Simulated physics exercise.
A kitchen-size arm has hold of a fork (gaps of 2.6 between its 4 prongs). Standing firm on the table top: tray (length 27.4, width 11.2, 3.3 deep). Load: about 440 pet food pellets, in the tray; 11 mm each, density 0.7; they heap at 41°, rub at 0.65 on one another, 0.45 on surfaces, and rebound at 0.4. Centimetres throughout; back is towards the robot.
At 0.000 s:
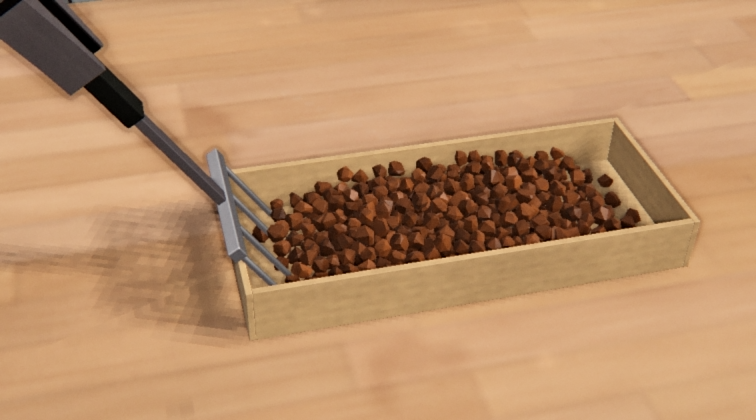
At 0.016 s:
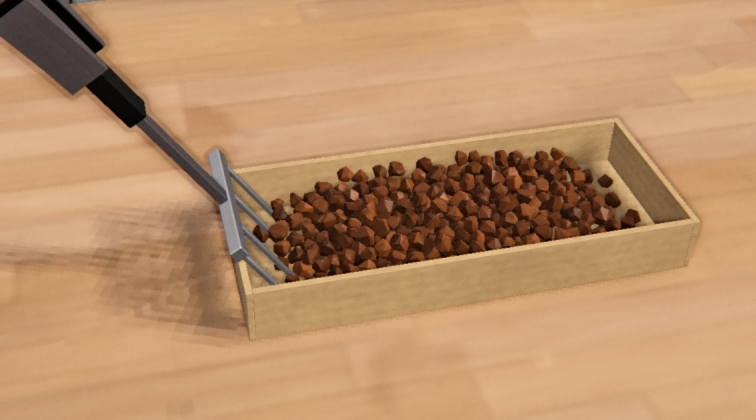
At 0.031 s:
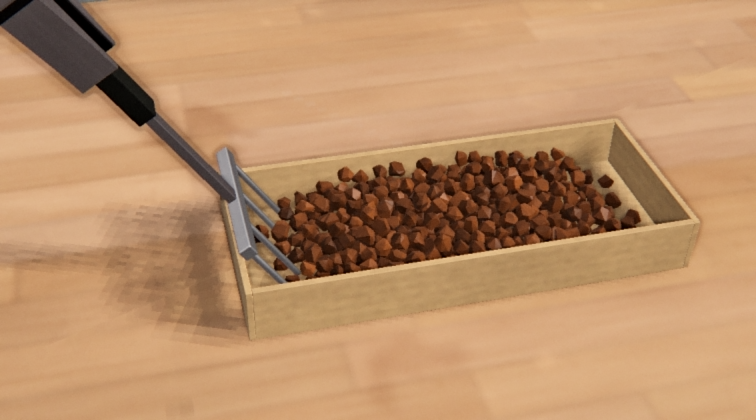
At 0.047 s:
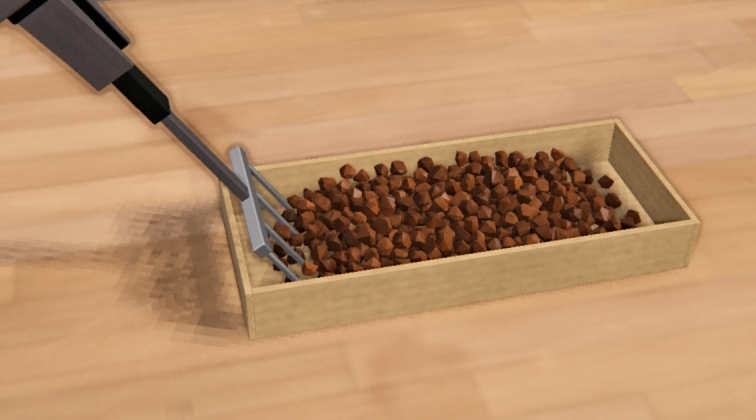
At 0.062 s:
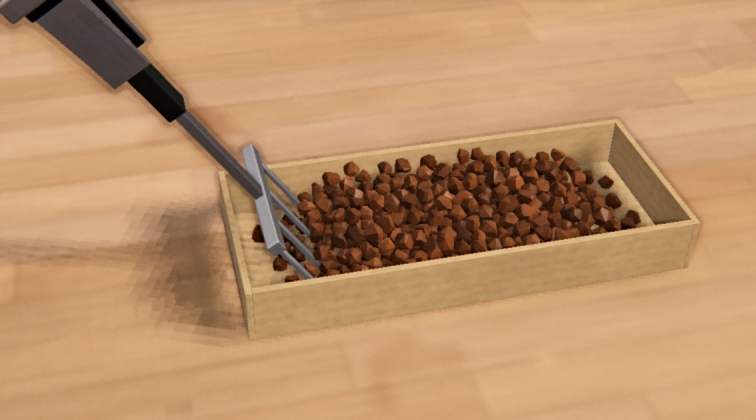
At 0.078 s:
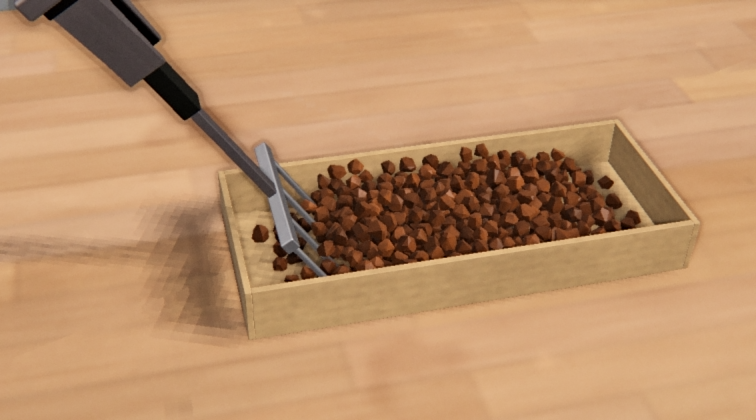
A grey and black robot arm holds a metal fork with four prongs at the left end of a shallow, pale wooden tray on a light wood tabletop, seen from above at an angle. Reddish-brown pellets are heaped through most of the tray, with barer floor at the right end. The fork moves slowly rightward, pushing the nearest pellets along and leaving a few behind, while the camera stays still.
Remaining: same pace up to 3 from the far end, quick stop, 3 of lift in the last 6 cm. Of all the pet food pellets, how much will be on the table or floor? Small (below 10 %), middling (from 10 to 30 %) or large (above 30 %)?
A middling share, from 10 to 30 %, ends on the table or floor.
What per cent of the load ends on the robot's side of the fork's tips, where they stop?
Some 60 per cent.
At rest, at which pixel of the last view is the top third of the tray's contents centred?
At about (615, 182).
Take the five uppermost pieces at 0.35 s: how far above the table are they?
Some 8 cm.
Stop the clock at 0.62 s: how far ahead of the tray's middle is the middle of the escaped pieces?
Some 16 cm.
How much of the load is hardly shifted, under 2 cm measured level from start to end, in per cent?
Roughly 10 per cent.
By 0.21 s, sloping 57°, highest piece 4 above the table; 444 in the tray.
By 0.35 s, sloping 57°, highest piece 10 above the table; 437 in the tray, 1 on the table or floor, 6 in flight or on the tool.
By 0.62 s, sloping 57°, highest piece 6 above the table; 369 in the tray, 68 on the table or floor, 7 in flight or on the tool.
By 1.32 s, sloping 57°, highest piece 5 above the table; 364 in the tray, 80 on the table or floor.
Final count, 364 in the tray, 80 on the table or floor. That is 18 % on the table or floor.
